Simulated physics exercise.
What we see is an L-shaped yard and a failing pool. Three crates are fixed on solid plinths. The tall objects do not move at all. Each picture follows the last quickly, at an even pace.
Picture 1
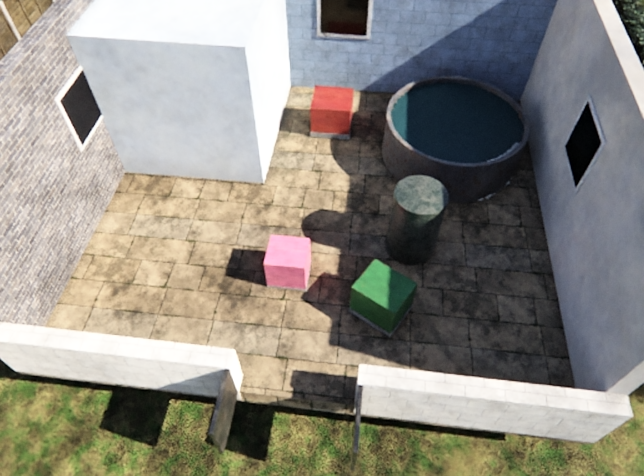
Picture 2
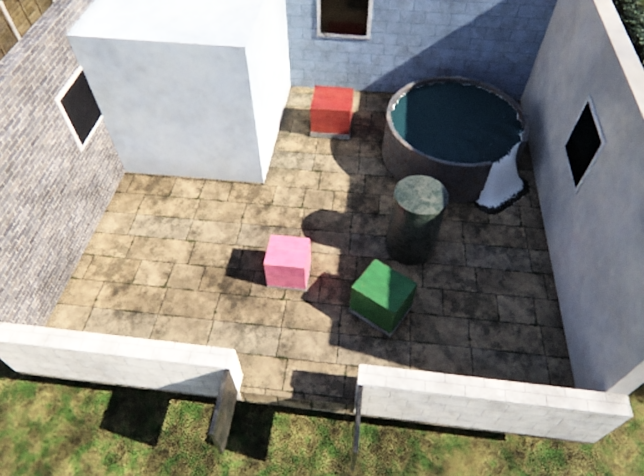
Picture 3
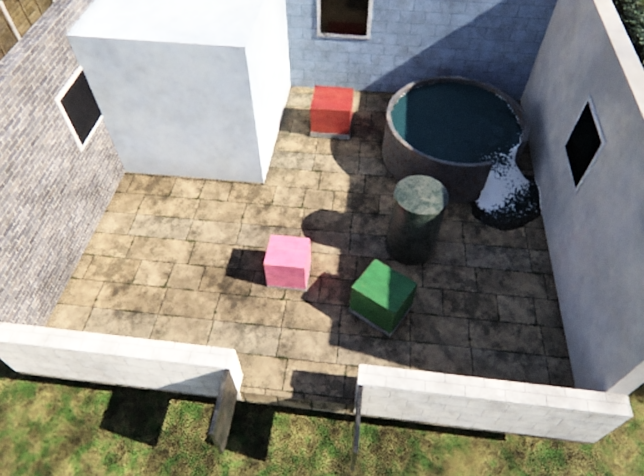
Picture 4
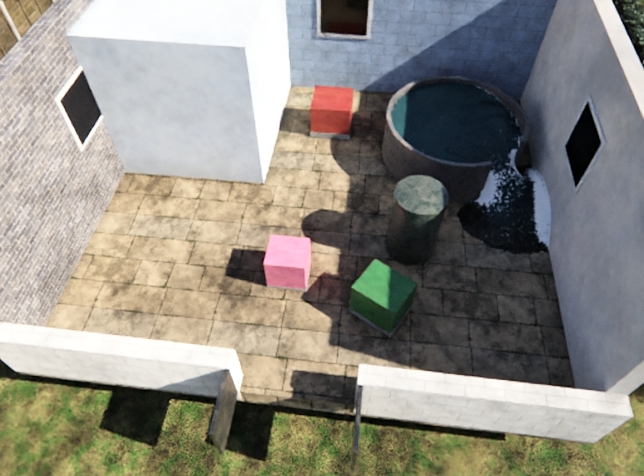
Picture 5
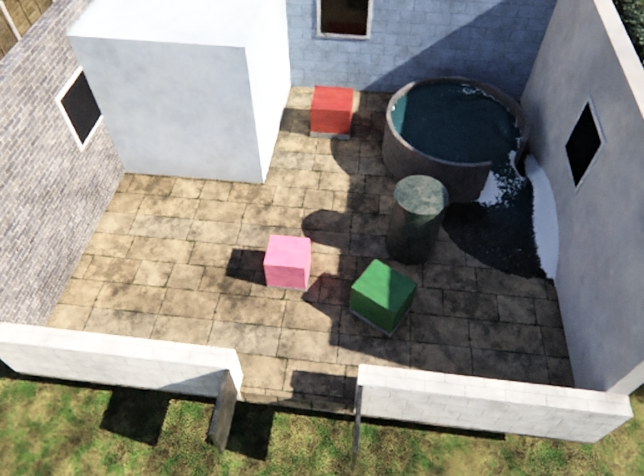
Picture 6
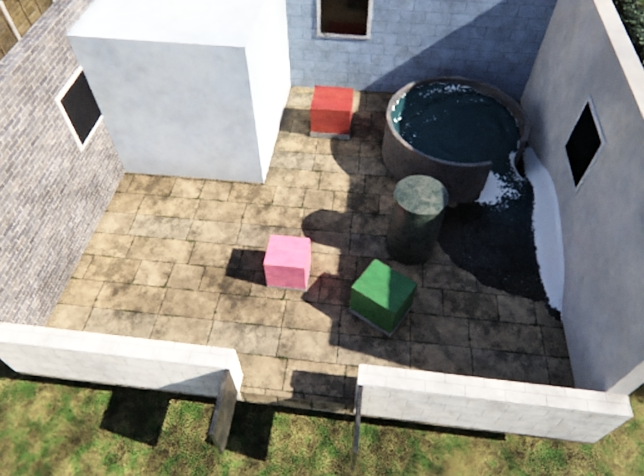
At the start, a round pool sits full and still in the corner of a walled yard, near red, pink and green blocks and an upright cylinder. Water then bursts from its lower right side, foaming against the right wall, and spreads toward the front in a widening dark sheet across the paving.
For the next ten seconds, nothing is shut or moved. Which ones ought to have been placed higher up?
My prediction: Pink crate: Becomes wet, red crate: Remains dry, green crate: Becomes wet.
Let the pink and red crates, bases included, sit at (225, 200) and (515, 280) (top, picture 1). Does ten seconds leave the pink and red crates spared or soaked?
Looks like the pink crate gets reached and the red crate gets reached.
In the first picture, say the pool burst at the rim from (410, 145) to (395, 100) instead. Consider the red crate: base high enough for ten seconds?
After ten seconds, the red crate has been flooded.
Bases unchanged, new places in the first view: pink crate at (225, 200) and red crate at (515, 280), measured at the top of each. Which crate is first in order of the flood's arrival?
Red-painted one.
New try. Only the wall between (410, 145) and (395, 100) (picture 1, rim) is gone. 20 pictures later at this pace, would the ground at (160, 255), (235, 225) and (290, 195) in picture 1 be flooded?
Order as asked: Swamped, swamped, swamped.
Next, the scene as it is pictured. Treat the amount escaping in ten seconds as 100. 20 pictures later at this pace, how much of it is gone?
Close to 15 per cent, I'd say.
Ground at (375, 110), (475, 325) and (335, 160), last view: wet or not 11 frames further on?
Going through them one by one, the first is spared, the second waterlogged and the third spared.
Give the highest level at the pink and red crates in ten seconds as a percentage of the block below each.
The first reaches around 300 in a hundred, the second around 70.
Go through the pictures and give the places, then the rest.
In the first picture, the round pool at (456, 121) is whole and still.
In the second picture, the front is at (524, 184), out from the gap at (500, 178).
In the third picture, the front is at (512, 225), out from the gap at (499, 179).
In the fourth picture, the front is at (546, 248), out from the gap at (499, 180).
In the fifth picture, water pours out at (499, 180) and has run to (552, 280).
In the sixth picture, the front is at (559, 315), out from the gap at (499, 179).
A moment on, water covers 20 % of the floor; the pink crate not reached, the red crate not reached, the green crate not reached.
Next, water covers 30 % of the floor; the pink crate not reached, the red crate not reached, the green crate water round its plinth.
Then, water covers 55 % of the floor; the pink crate water round its plinth, the red crate water round its plinth, the green crate water round its plinth.
Later, water covers 80 % of the floor; the pink crate water round its plinth, the red crate water round its plinth, the green crate water round its plinth.
In the end, water covers 100 % of the floor; the pink crate was topped, the red crate stayed above the water, the green crate was topped.
